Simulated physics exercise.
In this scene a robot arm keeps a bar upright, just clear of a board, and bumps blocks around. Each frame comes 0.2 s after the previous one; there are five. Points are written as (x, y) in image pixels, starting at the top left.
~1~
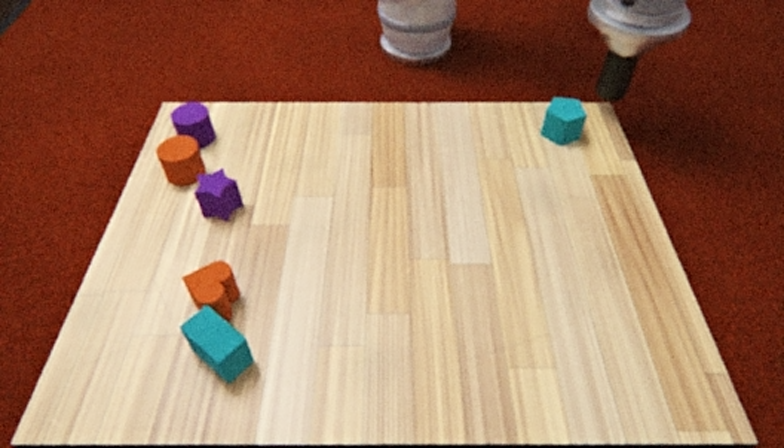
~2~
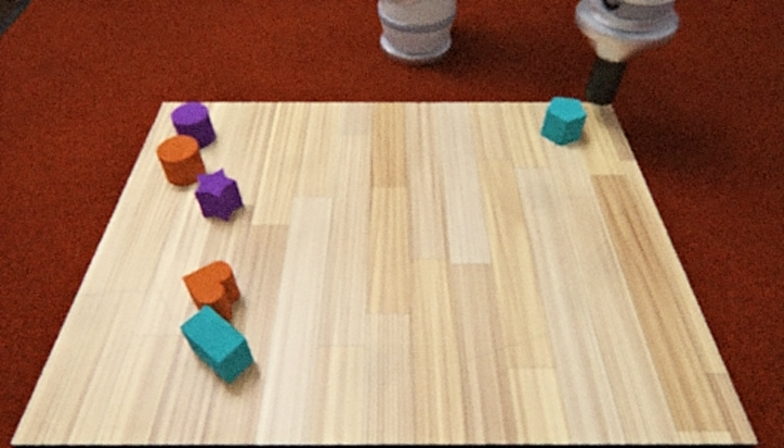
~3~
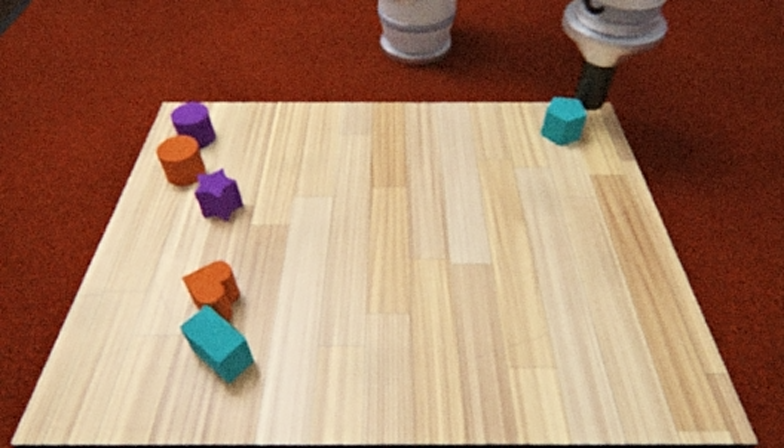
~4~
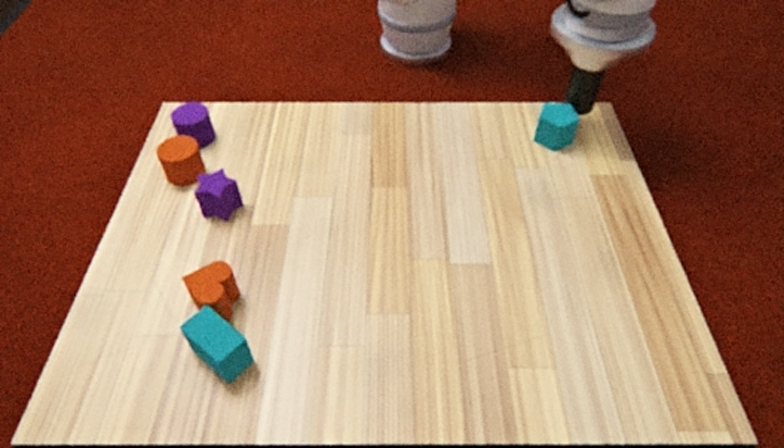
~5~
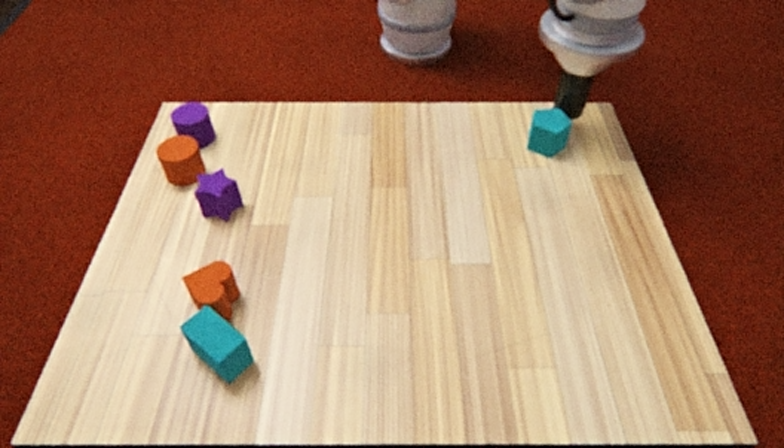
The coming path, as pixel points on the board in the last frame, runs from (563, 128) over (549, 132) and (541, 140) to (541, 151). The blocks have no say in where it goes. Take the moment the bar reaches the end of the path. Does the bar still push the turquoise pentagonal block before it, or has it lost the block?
Ahead of the bar.
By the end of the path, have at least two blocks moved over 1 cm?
No - that is not the case.
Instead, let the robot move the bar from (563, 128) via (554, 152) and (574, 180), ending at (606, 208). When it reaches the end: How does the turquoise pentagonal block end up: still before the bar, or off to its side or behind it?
My guess is it ends up beside or behind the bar.
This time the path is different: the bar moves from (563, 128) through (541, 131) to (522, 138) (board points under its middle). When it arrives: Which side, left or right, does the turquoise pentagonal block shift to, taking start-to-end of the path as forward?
My answer: Left.
On the path given first. Halfway along, bar at (548, 120); turquoise pentagonal block at (541, 131), turned 30° anticlockwise.
At the end, bar at (545, 135); turquoise pentagonal block at (539, 147), turned 30° anticlockwise.
